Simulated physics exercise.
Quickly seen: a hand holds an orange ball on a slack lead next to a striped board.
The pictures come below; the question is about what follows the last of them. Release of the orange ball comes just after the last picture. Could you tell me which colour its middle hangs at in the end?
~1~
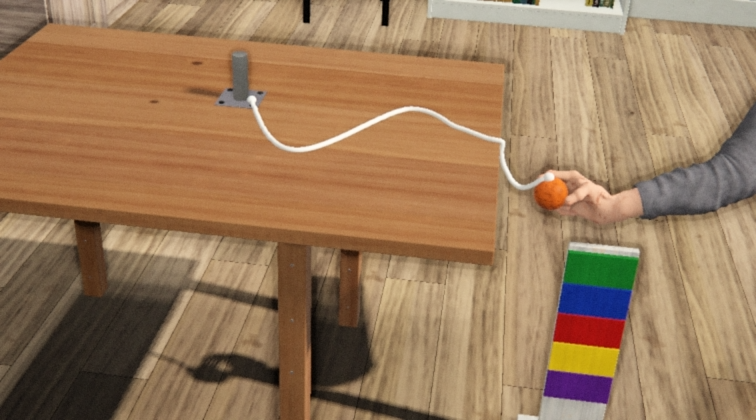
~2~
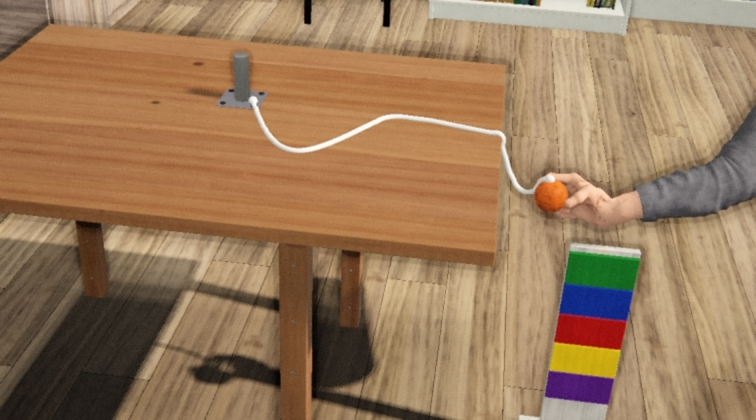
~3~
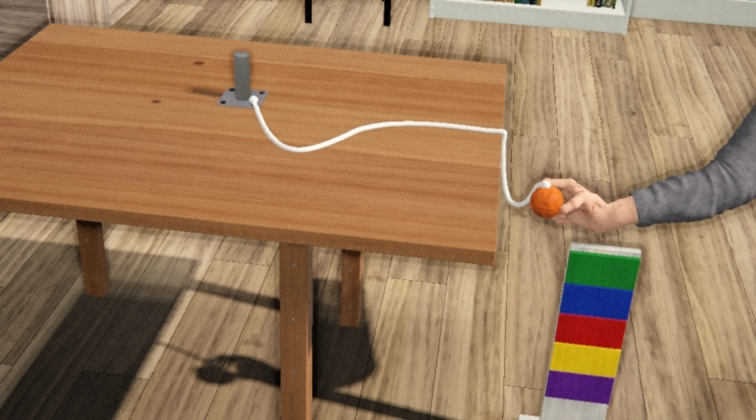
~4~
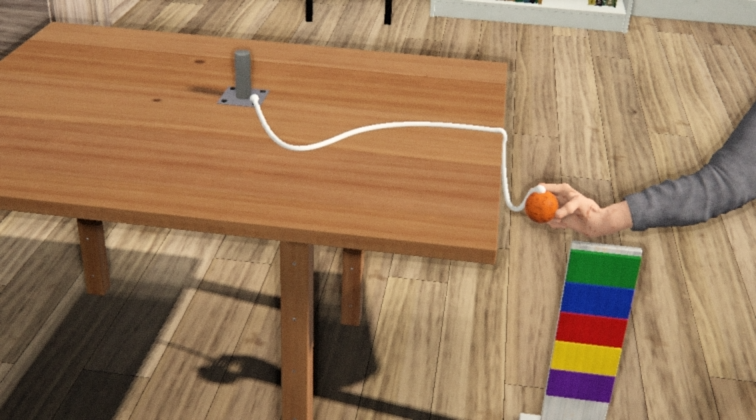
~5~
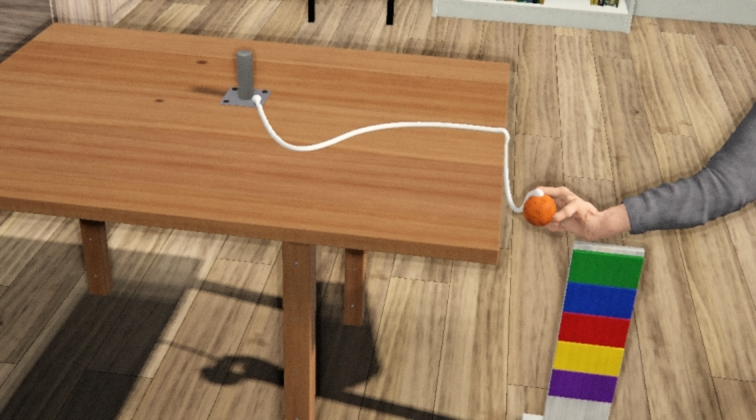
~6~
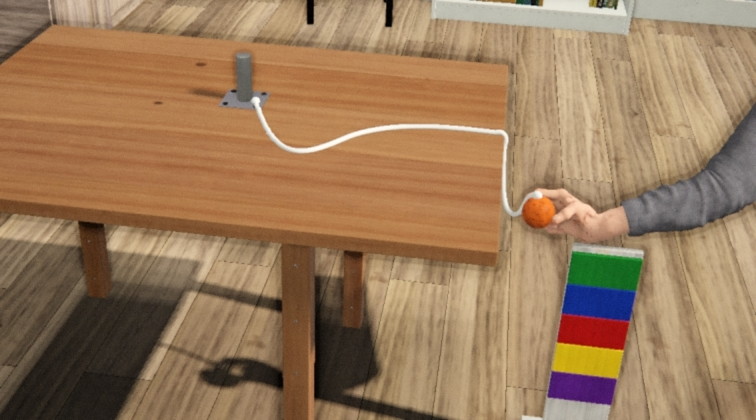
Its middle hangs at yellow.
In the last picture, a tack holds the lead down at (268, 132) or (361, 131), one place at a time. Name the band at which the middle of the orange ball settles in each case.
For the first place it's red, and for the second blue.
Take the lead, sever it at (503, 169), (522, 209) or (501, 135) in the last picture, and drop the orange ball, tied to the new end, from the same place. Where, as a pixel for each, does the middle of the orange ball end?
Taking the tries in order gives (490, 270), (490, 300) and (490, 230).
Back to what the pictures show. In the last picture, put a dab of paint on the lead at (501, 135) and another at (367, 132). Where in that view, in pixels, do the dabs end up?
The first one ends up at (495, 227) and the second one at (446, 143).
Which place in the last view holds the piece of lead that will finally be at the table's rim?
Near pixel (426, 127).
Early on, ball near (452, 347); level with yellow.
Midway, ball near (496, 350); level with yellow.
Finally, ball near (479, 352); level with yellow. The lead holds its middle at yellow.
